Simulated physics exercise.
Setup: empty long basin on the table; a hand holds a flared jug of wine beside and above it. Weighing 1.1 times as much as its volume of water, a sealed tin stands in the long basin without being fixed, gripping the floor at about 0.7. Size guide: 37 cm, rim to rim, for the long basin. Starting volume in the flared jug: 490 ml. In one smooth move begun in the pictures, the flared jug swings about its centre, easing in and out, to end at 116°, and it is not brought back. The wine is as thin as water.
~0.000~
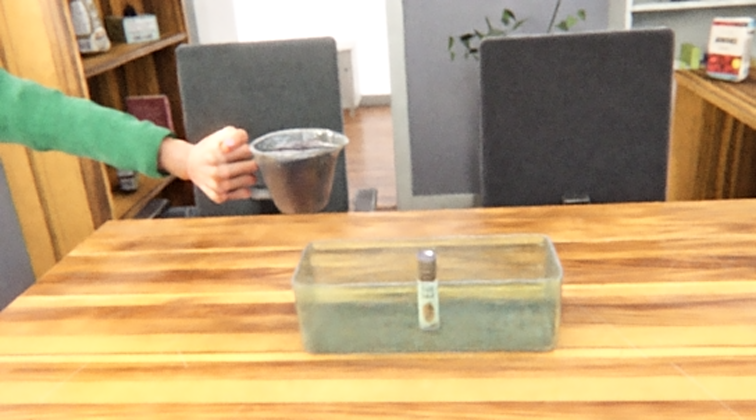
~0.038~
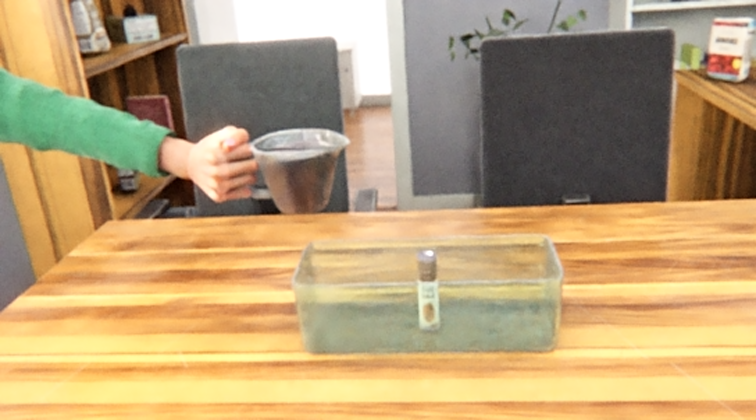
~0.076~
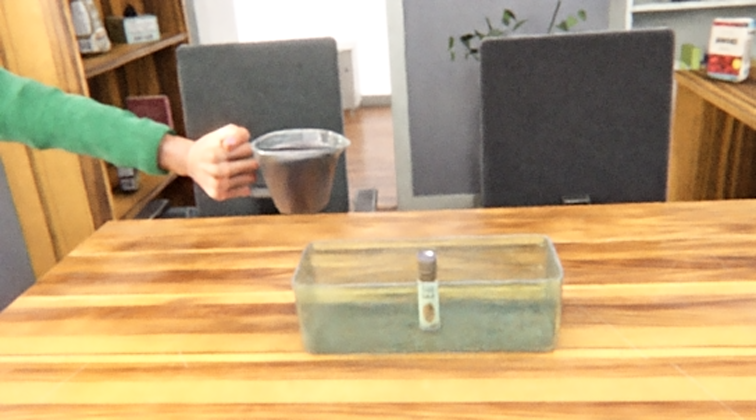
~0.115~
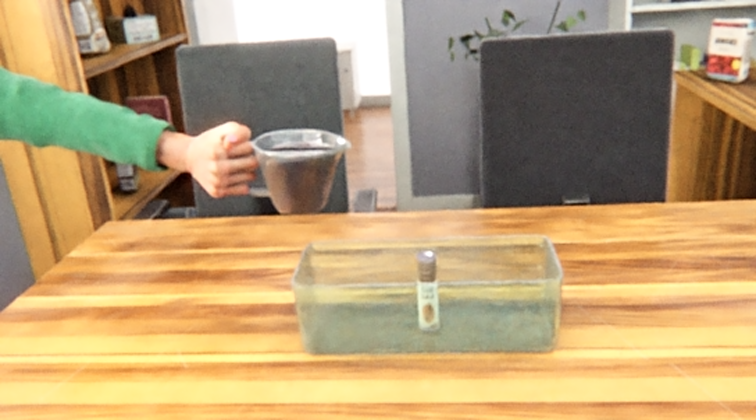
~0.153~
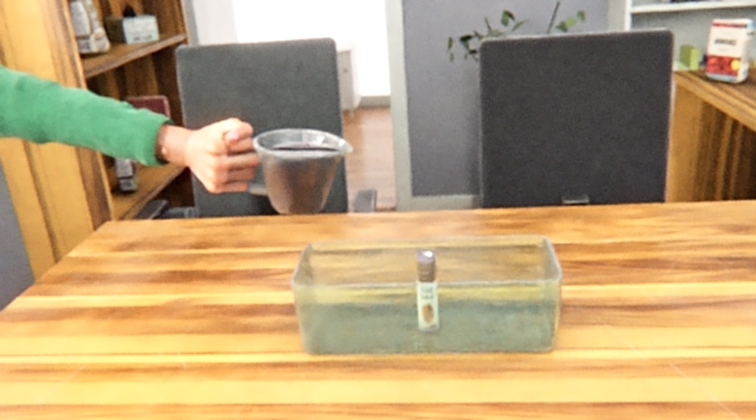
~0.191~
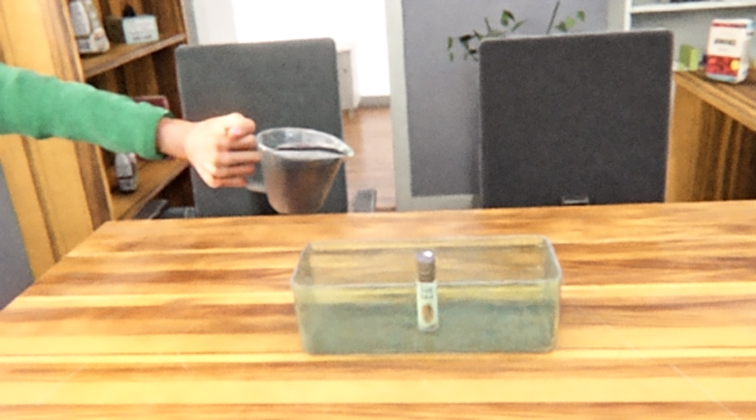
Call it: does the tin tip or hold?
It holds.
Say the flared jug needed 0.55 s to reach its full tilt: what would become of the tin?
Result: Tin upright.
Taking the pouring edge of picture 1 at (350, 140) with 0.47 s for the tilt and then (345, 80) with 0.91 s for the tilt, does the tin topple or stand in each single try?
Trial 1 - tin stays standing; trial 2 - tin tips.
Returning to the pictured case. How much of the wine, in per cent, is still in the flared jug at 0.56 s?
About 50 per cent.
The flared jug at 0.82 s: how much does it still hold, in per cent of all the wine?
Around 2 in a hundred.
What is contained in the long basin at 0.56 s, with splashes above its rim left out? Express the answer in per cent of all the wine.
Estimate - around 18 in a hundred parts.
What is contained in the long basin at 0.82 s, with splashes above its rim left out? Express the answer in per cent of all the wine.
Around 92 per cent of the whole.
Then, 0.56 s in, the tilt is 78° and 51 per cent is still to pour; the tin stands where it began.
Then, 0.82 s in, the tilt is 114° and 2 per cent is still to pour; the tin stands where it began.
Then, 1.11 s in, the tilt is 116° and 0 per cent is still to pour; the tin stands 1 cm from where it began.
Then, 1.41 s in, the tilt is 116° and 0 per cent is still to pour; the tin stands 1 cm from where it began.
Finally, the tin stands 1 cm from where it began.
